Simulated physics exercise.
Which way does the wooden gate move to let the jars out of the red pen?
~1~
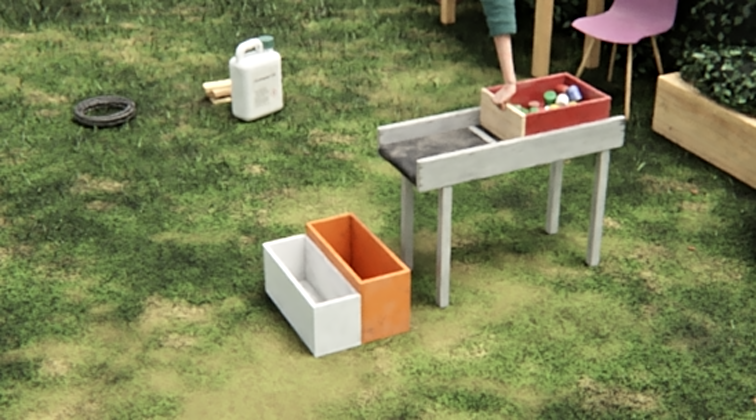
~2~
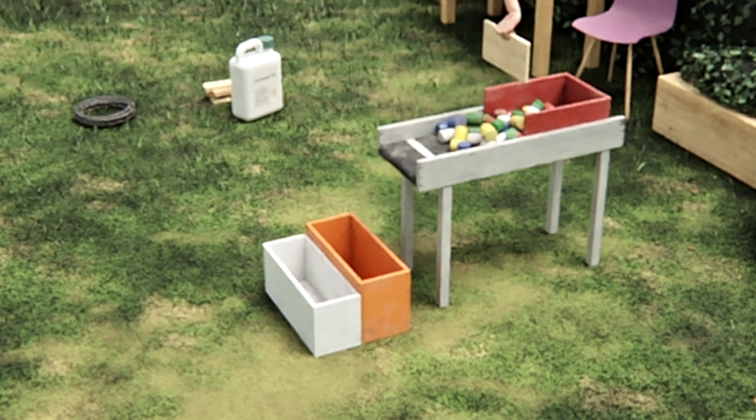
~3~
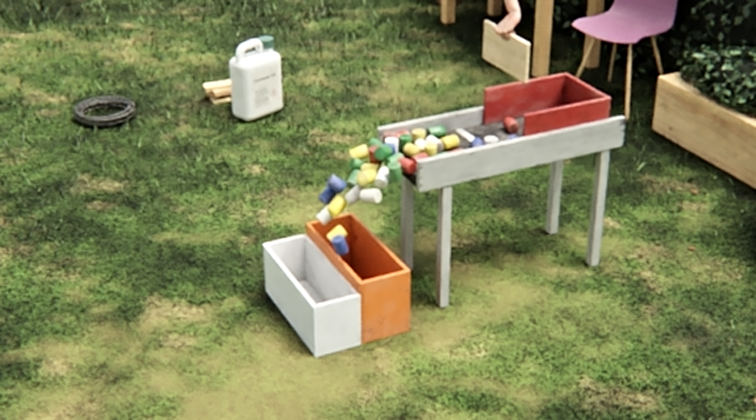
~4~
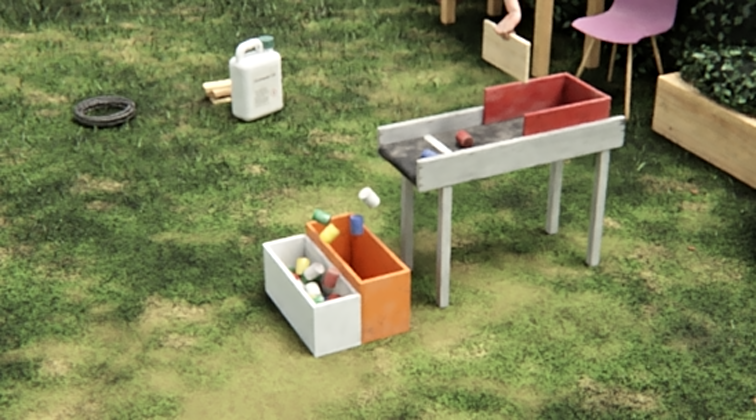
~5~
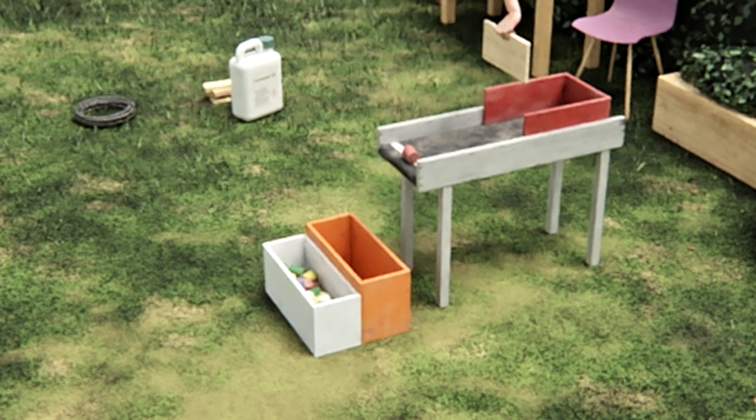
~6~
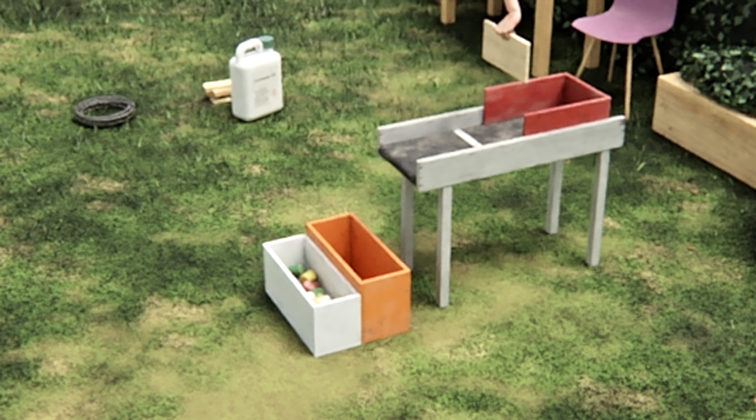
The gate moves up, lifted by the hand and then held above the table.
